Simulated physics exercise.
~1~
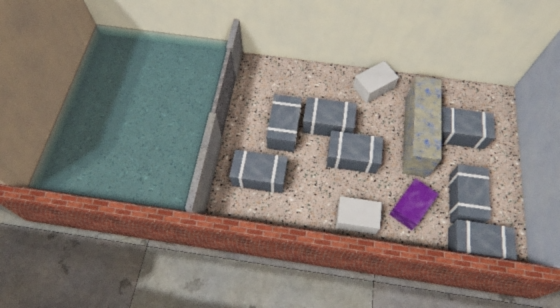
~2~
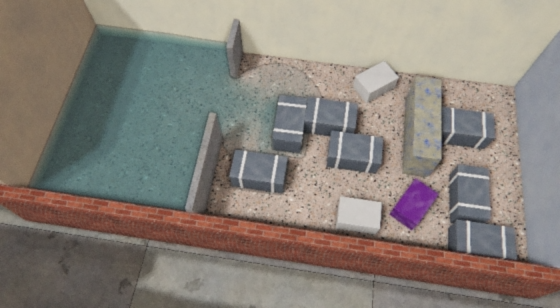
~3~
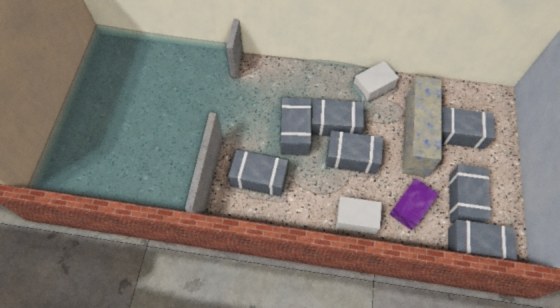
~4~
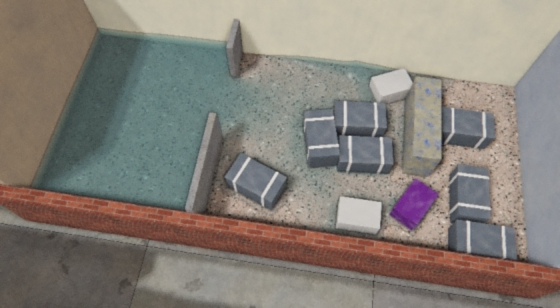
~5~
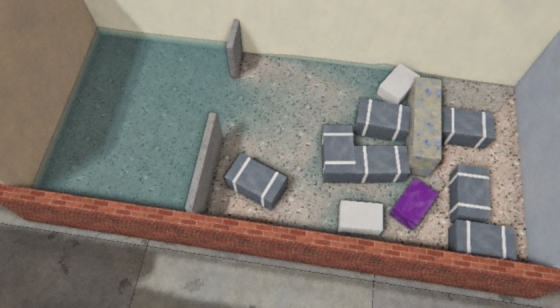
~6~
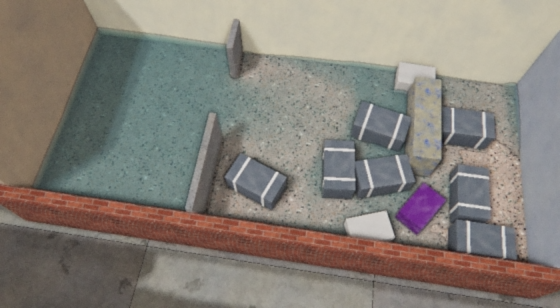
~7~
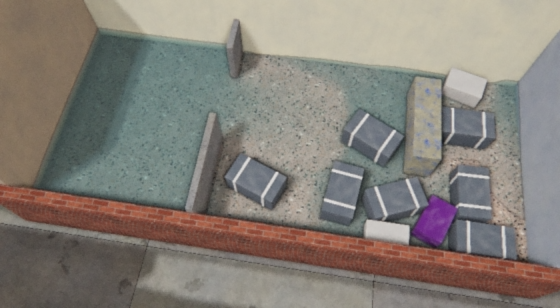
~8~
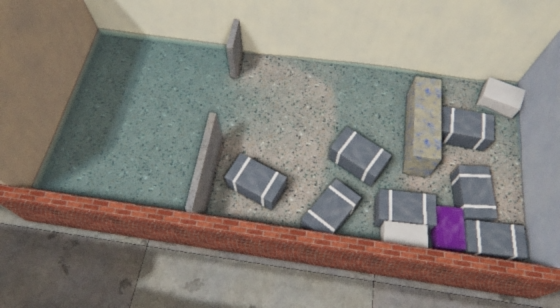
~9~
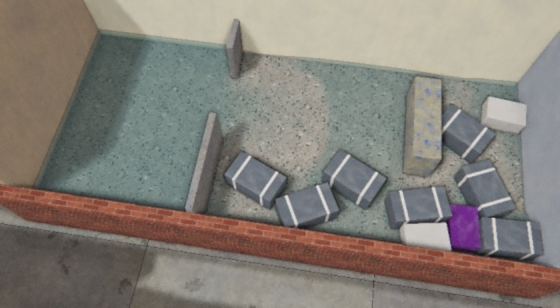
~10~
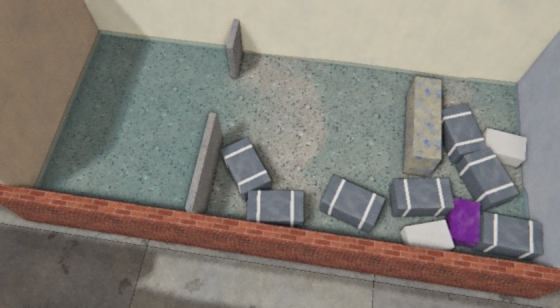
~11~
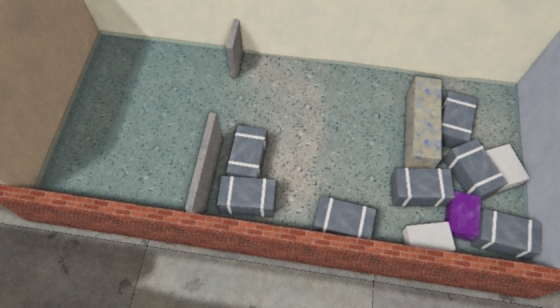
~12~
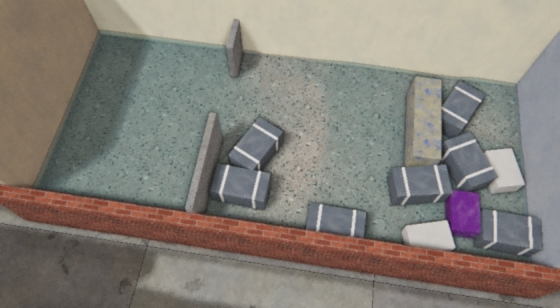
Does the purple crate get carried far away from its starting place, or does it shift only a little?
It shifts only a little. The water nudges it a short way right and toward the front wall, where it ends among the other crates and trunks.
